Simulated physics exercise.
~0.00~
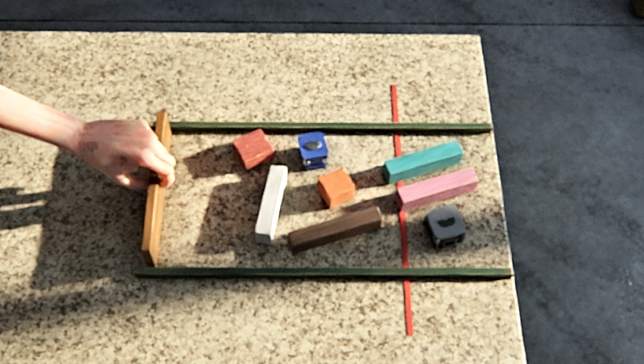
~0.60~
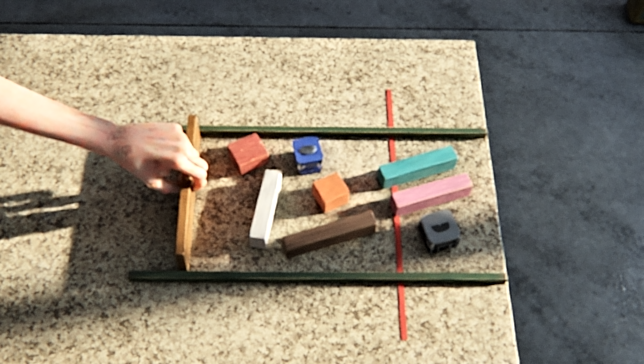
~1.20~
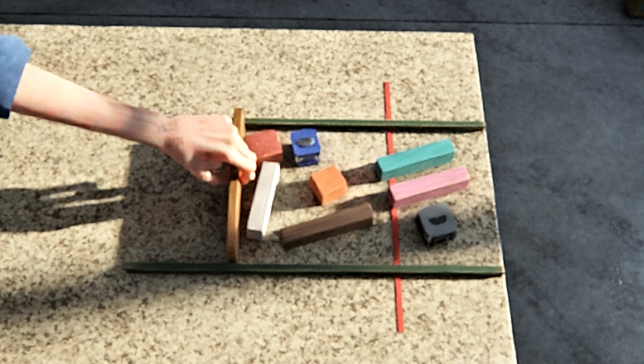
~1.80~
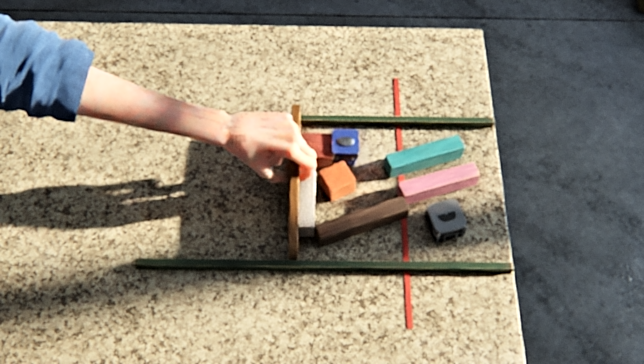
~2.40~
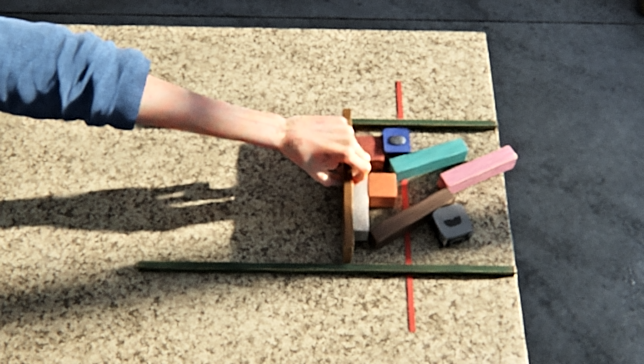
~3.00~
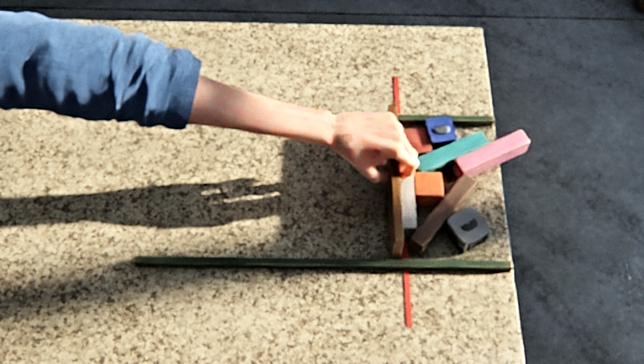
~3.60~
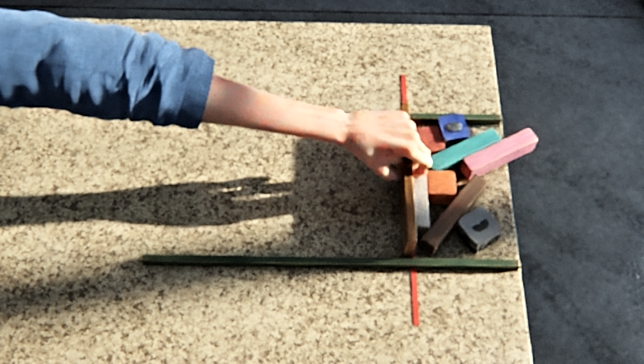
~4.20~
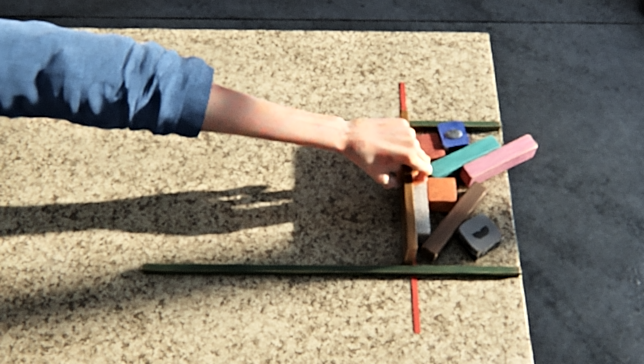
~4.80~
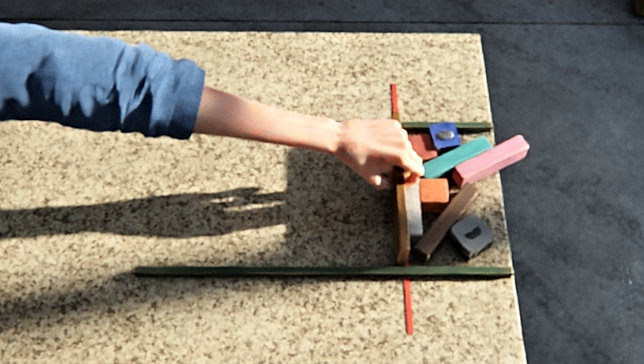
Hand pushing a wooden board rightward between green rails, bunching colourful blocks and bars near the edge, pink bar overhanging, none falling.
